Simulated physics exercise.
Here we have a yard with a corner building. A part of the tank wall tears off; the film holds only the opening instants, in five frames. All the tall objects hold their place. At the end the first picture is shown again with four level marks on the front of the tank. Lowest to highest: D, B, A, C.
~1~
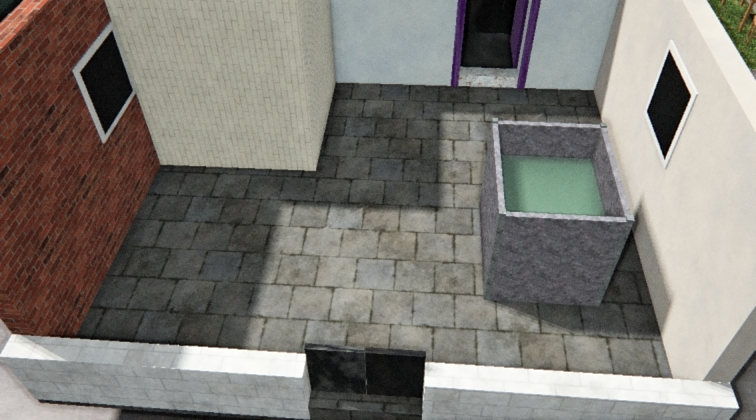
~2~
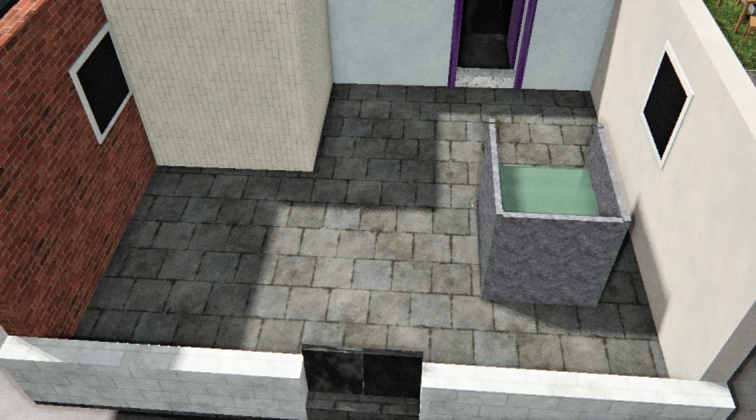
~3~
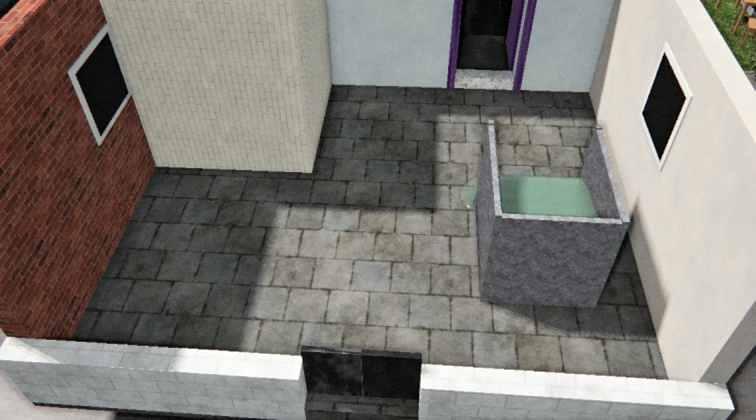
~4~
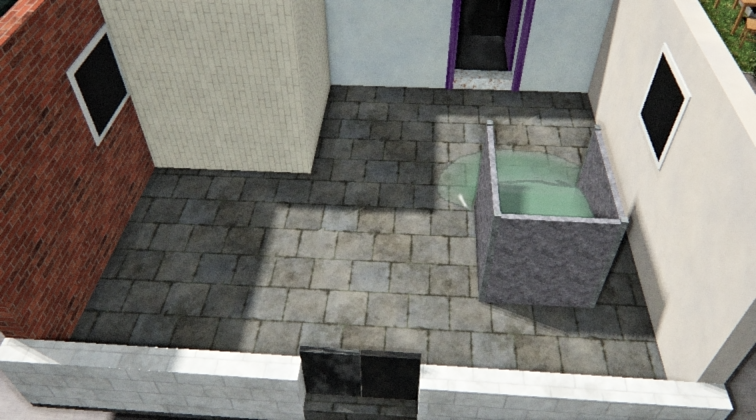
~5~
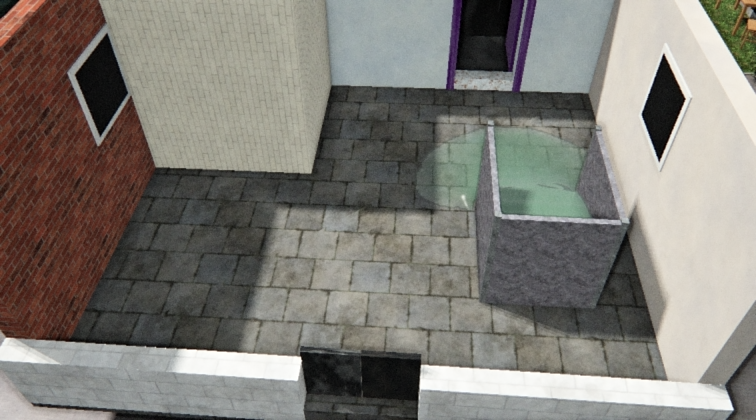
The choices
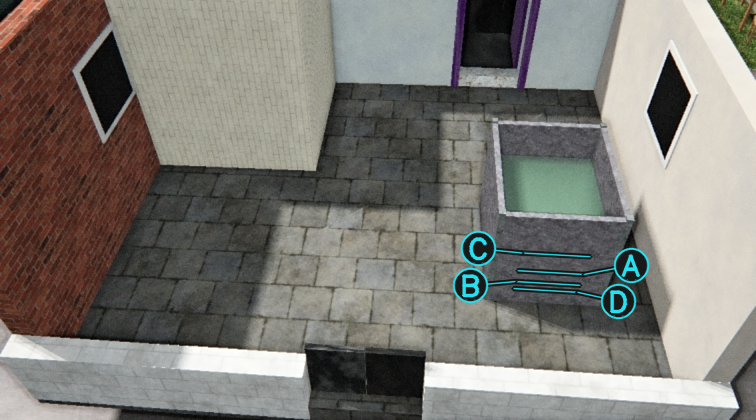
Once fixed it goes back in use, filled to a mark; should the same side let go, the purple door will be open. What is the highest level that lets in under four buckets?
Choose A.
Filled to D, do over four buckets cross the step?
No, not at all.
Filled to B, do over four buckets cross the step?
No.
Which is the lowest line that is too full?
The answer is C.
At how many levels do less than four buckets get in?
Three.
In cyan, A at (550, 272); B at (547, 283); C at (556, 254); D at (545, 290); from the bottom up D, B, A, C.
With A, a bucket or two gets in.
With B, nothing gets over.
With C, about 9 bucketfuls get in.
With D, nothing gets over.
